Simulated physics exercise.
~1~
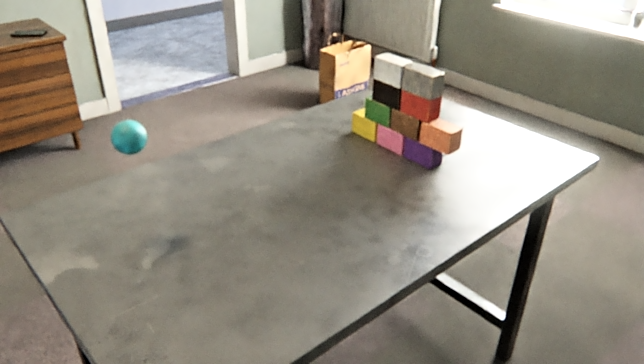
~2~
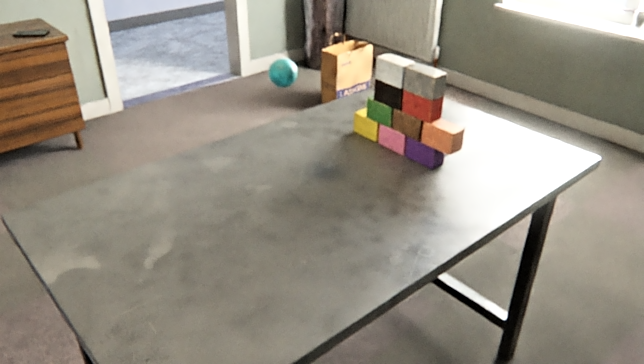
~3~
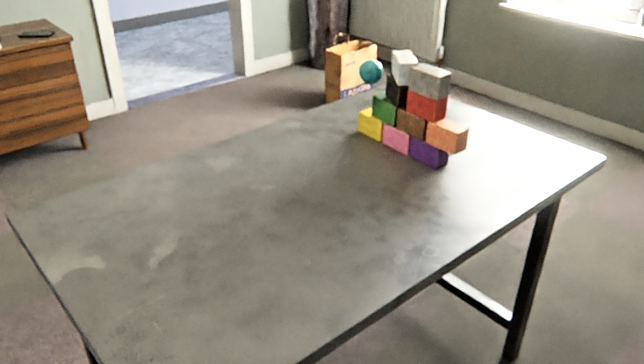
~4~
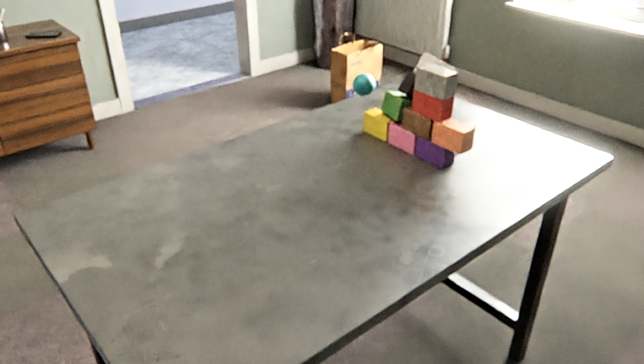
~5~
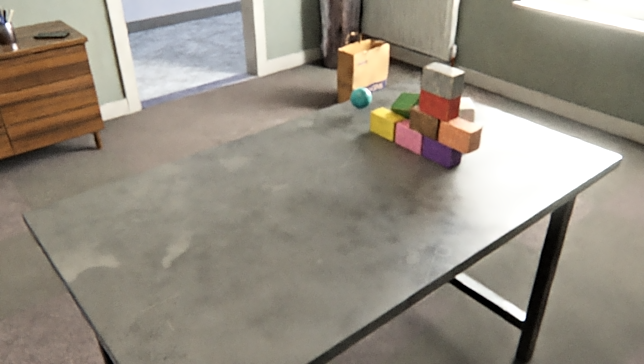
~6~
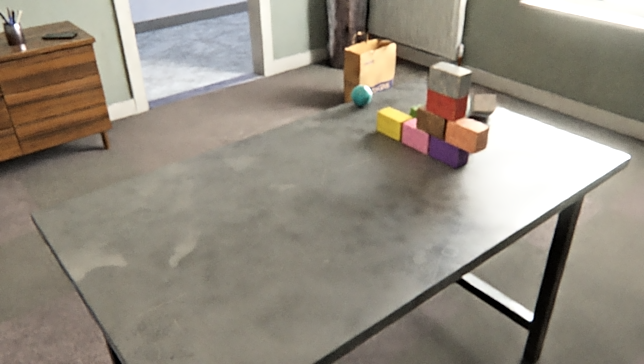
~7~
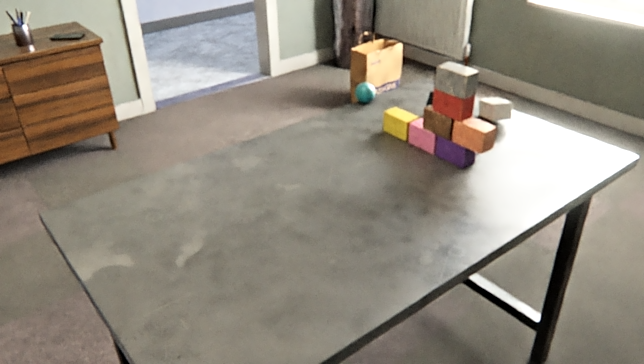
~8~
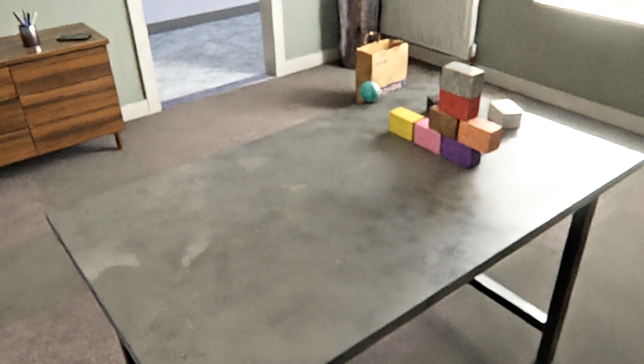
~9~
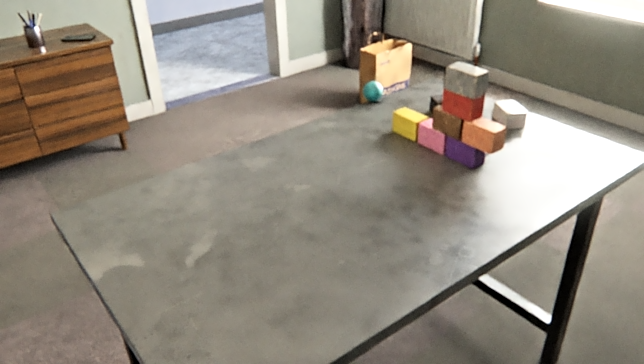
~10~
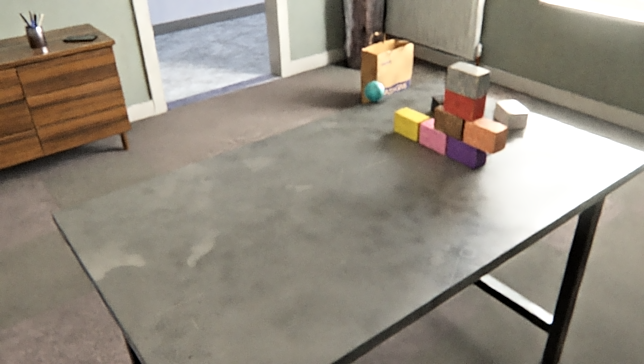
A turquoise ball flies rightward over a dark table in a room with a wooden dresser, an open doorway and a paper bag, seen from above one side as the view drifts slightly left. Toward the table's far right stands a stack of coloured blocks, with white and grey on top. The ball strikes the upper left of the stack, then drops back toward the bag. The white, black and green blocks tip and fall behind the others. At the end the white block lies to the right, while red and grey still stand above the brown, orange, yellow, pink and purple blocks.
